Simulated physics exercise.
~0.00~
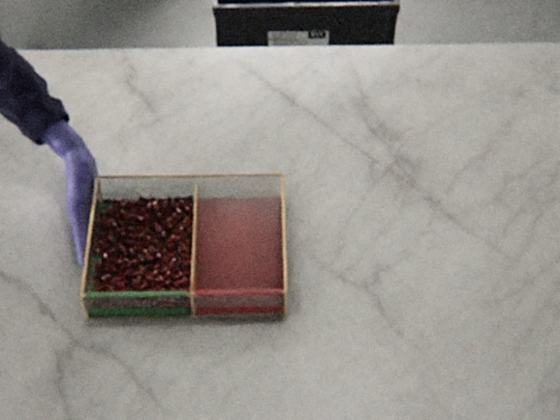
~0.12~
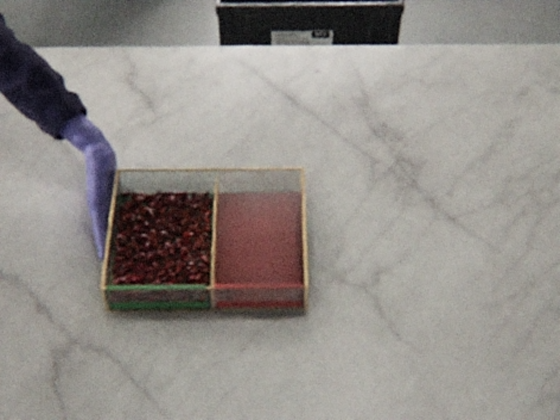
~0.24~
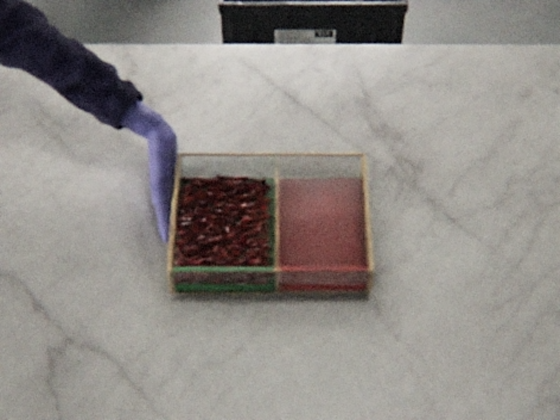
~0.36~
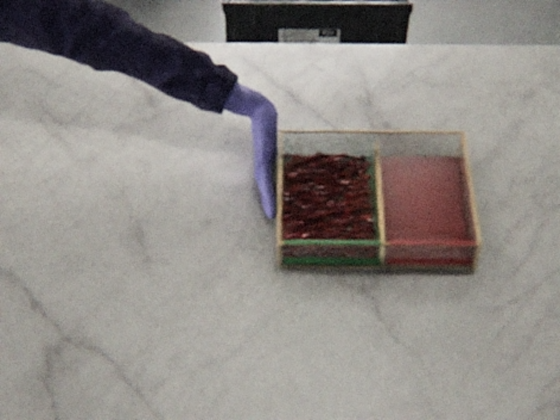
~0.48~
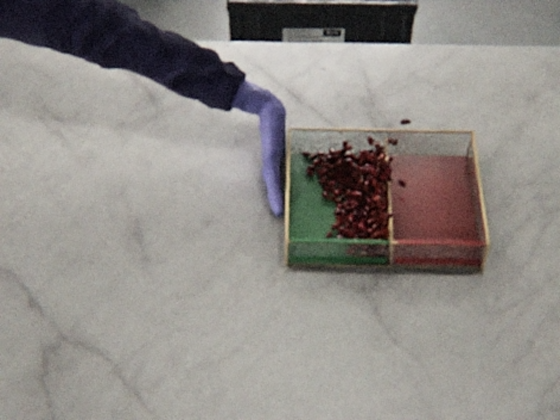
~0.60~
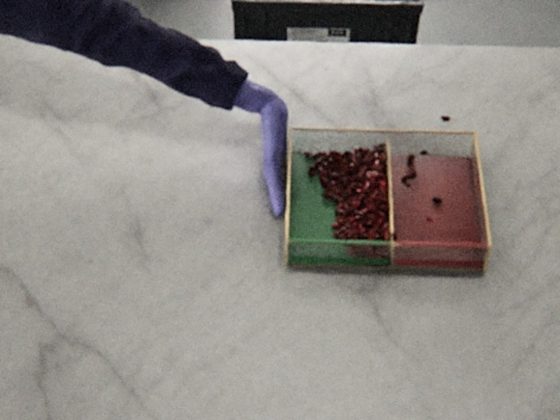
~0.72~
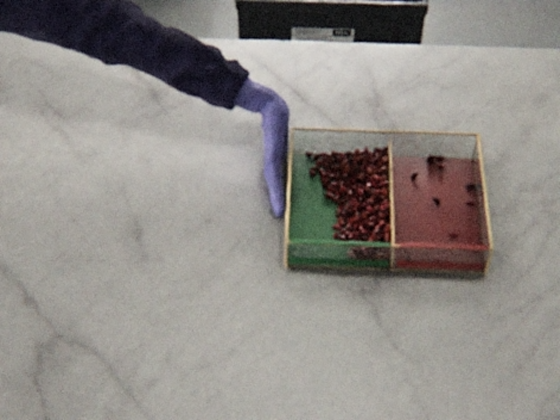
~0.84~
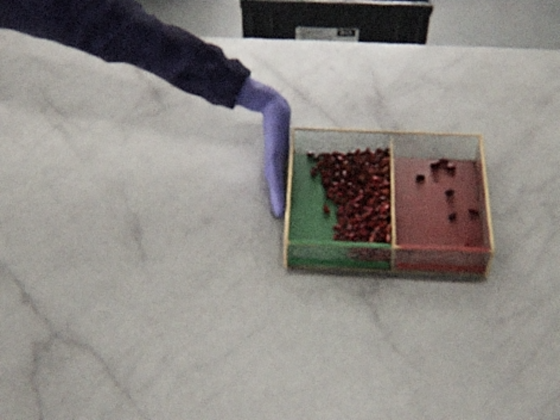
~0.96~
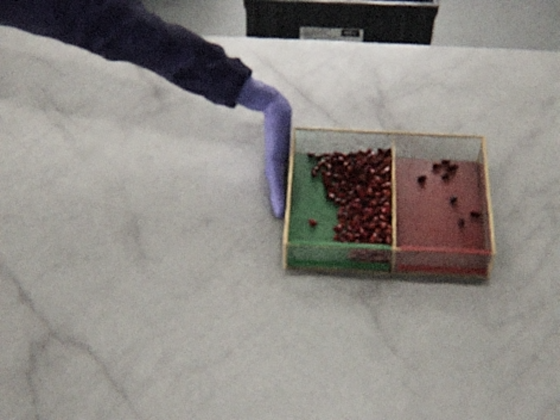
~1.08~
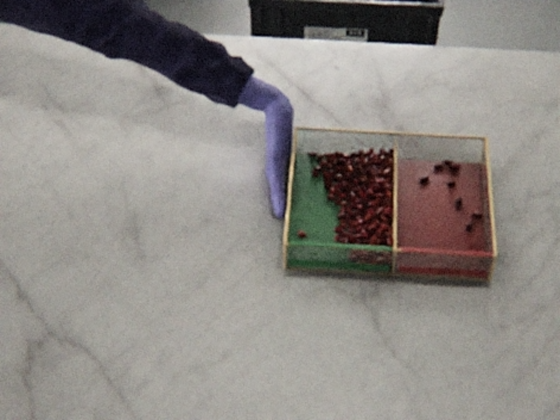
A shallow divided tray slides to the right across a pale marble surface, pushed by a purple-gloved hand at its left side. Dark red beans fill its green left compartment, while the reddish right compartment is empty. The tray picks up speed, then stops abruptly, and the beans surge right against the divider, baring a strip of green floor. A few hop over the divider and scatter across the right compartment. At the end the tray rests beside the still hand, with most beans heaped against the divider on the green side and a handful lying on the red side.
